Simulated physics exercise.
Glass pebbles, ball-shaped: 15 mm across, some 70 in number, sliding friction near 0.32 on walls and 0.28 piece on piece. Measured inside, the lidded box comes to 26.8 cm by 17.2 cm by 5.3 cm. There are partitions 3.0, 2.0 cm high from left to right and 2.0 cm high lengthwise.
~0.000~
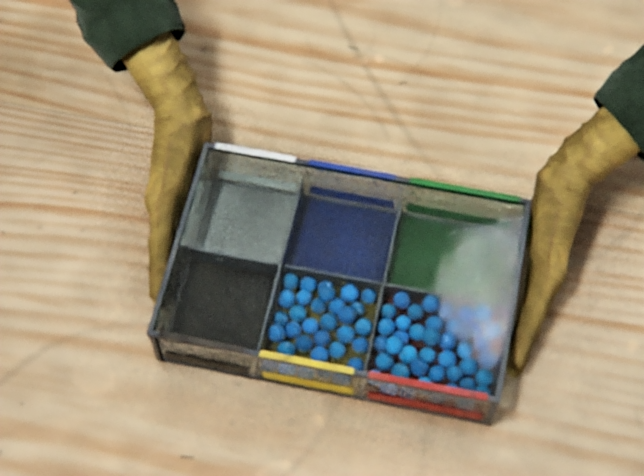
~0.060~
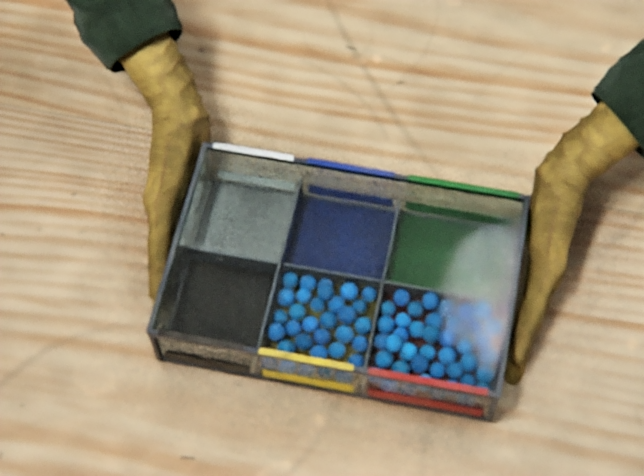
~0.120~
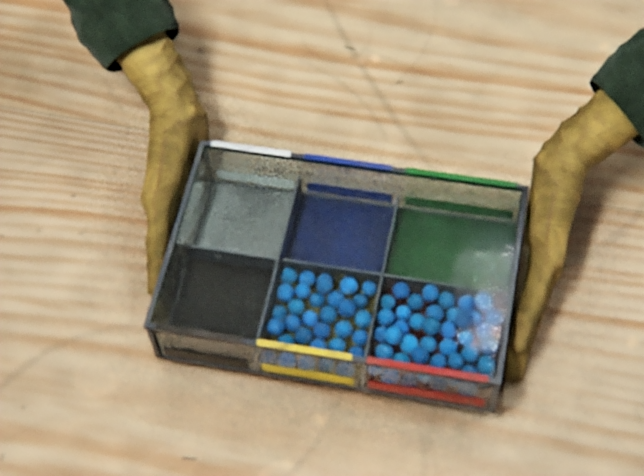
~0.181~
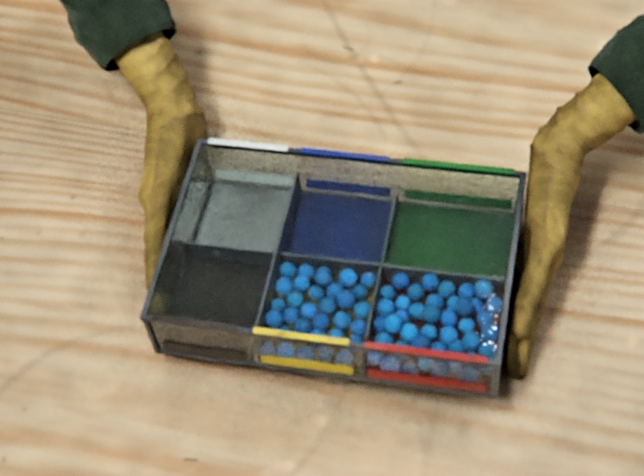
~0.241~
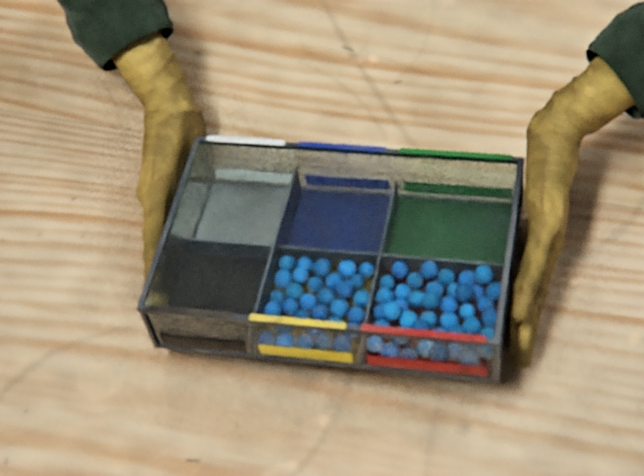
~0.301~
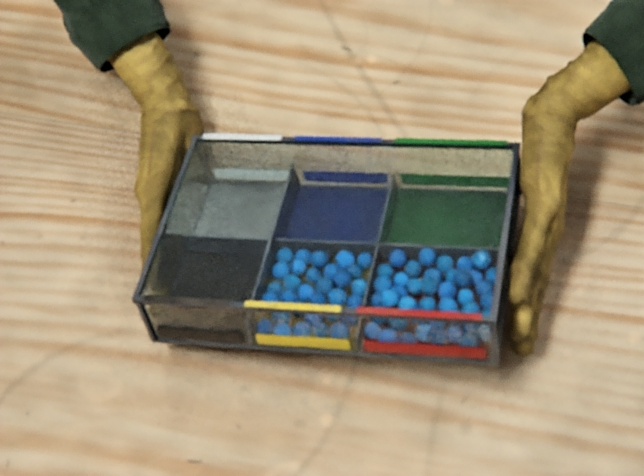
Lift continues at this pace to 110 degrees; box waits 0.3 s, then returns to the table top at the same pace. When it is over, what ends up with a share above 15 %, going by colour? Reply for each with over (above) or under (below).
Red - under, blue - over, green - under, yellow - under, white - over, black - under.
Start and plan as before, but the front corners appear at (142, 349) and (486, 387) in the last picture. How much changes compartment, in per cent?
Then around 55 percent would end up out of place.
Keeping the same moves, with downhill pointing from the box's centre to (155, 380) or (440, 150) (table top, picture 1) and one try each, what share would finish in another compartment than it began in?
That would be close to 75 per cent and then close to 95 per cent.
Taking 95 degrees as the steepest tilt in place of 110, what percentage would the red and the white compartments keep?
Red 0 %, white 65 %.
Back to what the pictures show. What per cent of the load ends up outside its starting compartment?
I'd put it at about 100 per cent.
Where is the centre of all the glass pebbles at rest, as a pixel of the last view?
Close to pixel (267, 221).
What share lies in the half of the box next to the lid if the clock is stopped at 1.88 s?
About 70 per cent.
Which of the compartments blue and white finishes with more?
That would be the white compartment.
After 1.88 s, tilt 110 degrees; blue 45 %, white 55 %.
Then, at 2.94 s, tilt 55 degrees; blue 30 %, white 70 %.
After 3.97 s, tilt 0 degrees; blue 30 %, white 70 %.
In the end, at 4.8 s, red 0 %, blue 30 %, green 0 %, yellow 0 %, white 70 %, black 0 %.
